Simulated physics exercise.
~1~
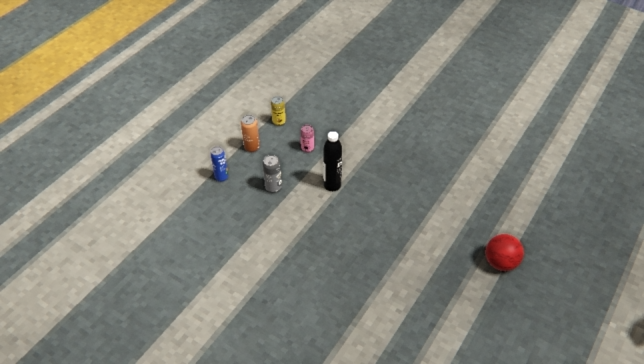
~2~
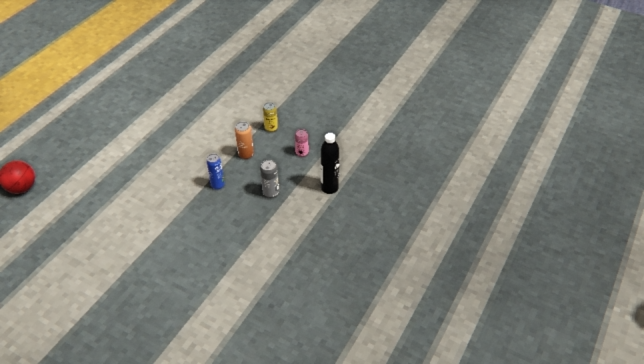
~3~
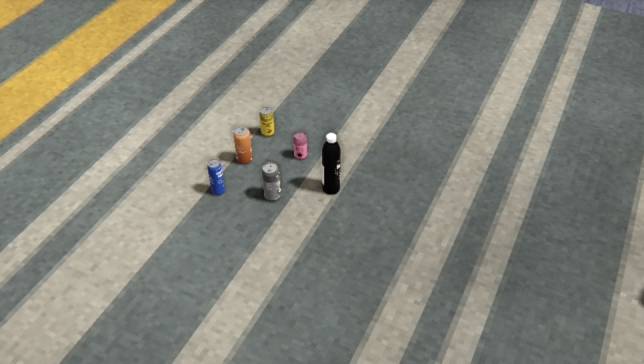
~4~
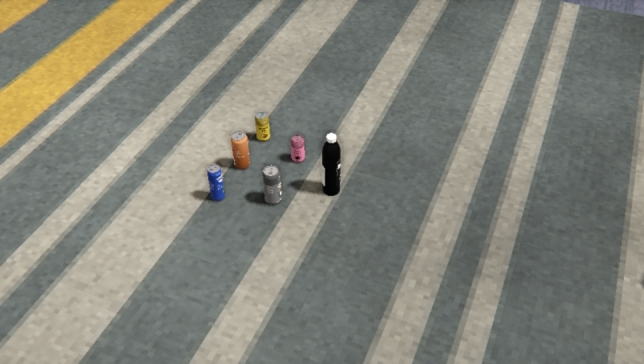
A red ball starts at the right on a grey floor with pale stripes and a yellow band, apart from a small group of cans and a black bottle. It travels left across the floor and reaches the far left edge, while the yellow, orange, pink, blue and grey cans and the bottle all stay upright. The ball then passes out of sight, leaving the group standing by itself. The view keeps drifting slightly sideways around the scene. At the end, the five cans and the bottle are all still upright in their places, with the ball nowhere in view.
